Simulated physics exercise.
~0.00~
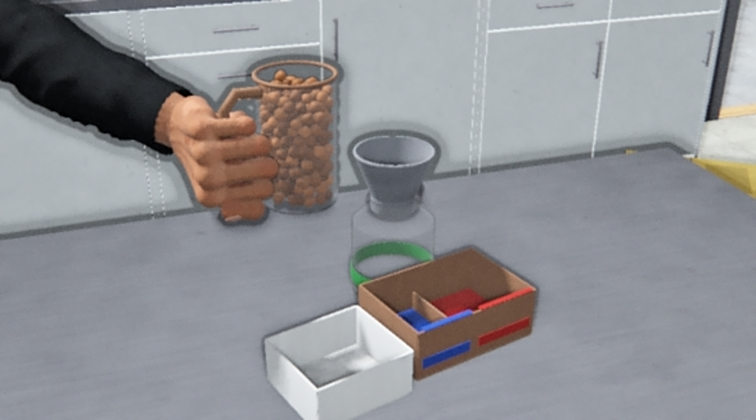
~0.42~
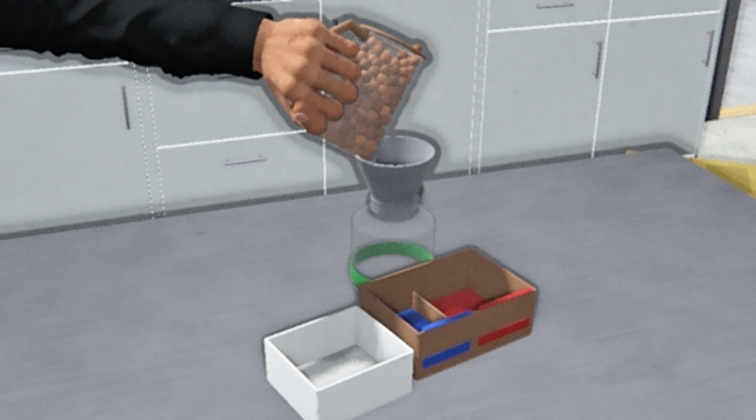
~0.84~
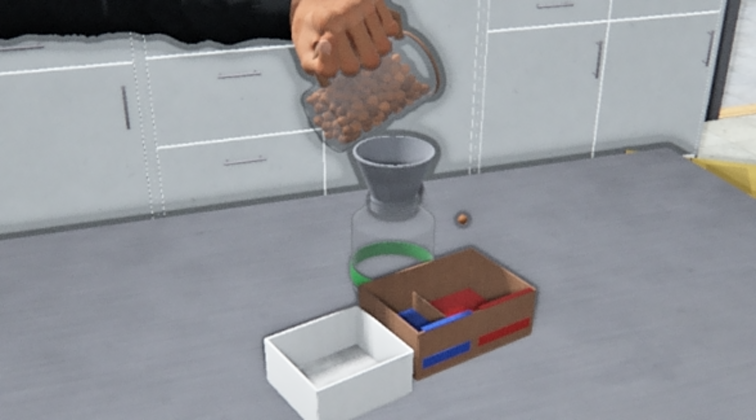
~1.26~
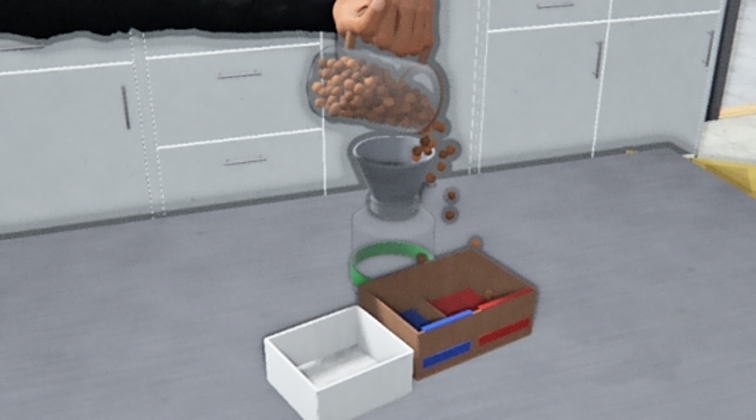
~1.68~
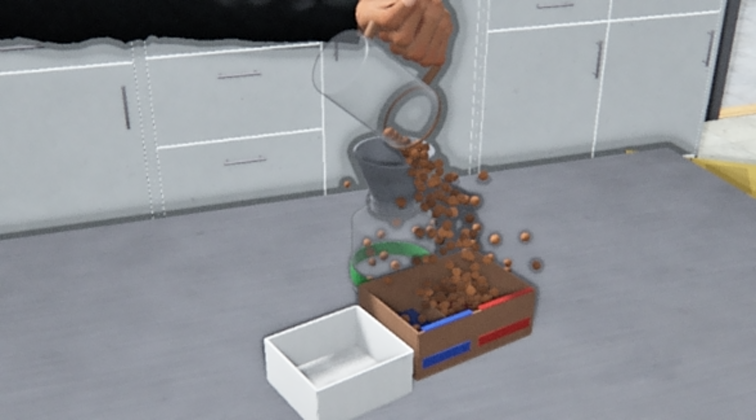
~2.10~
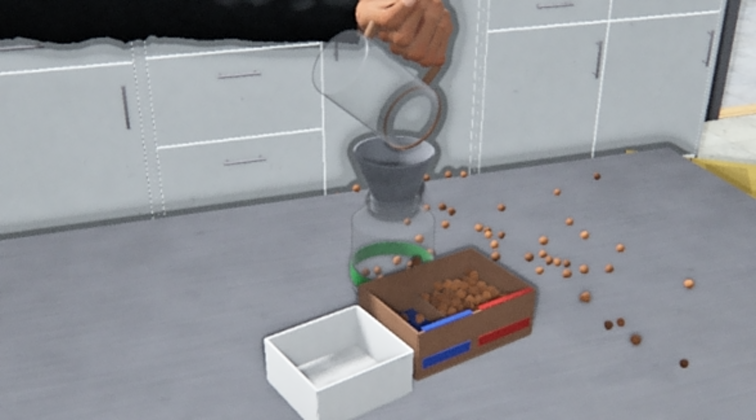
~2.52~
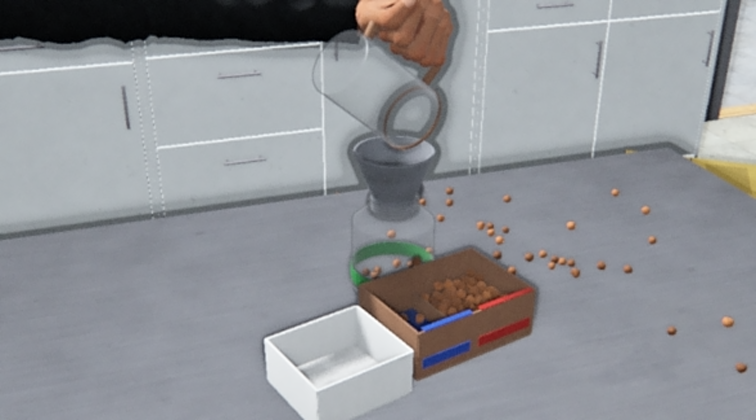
In this clip, a hand lifts a clear cup of hazelnuts and tips it over a funnel on a green-banded jar, spilling most into the red section of a brown box, while others scatter across the table and a few land in the jar, leaving the white tin empty.
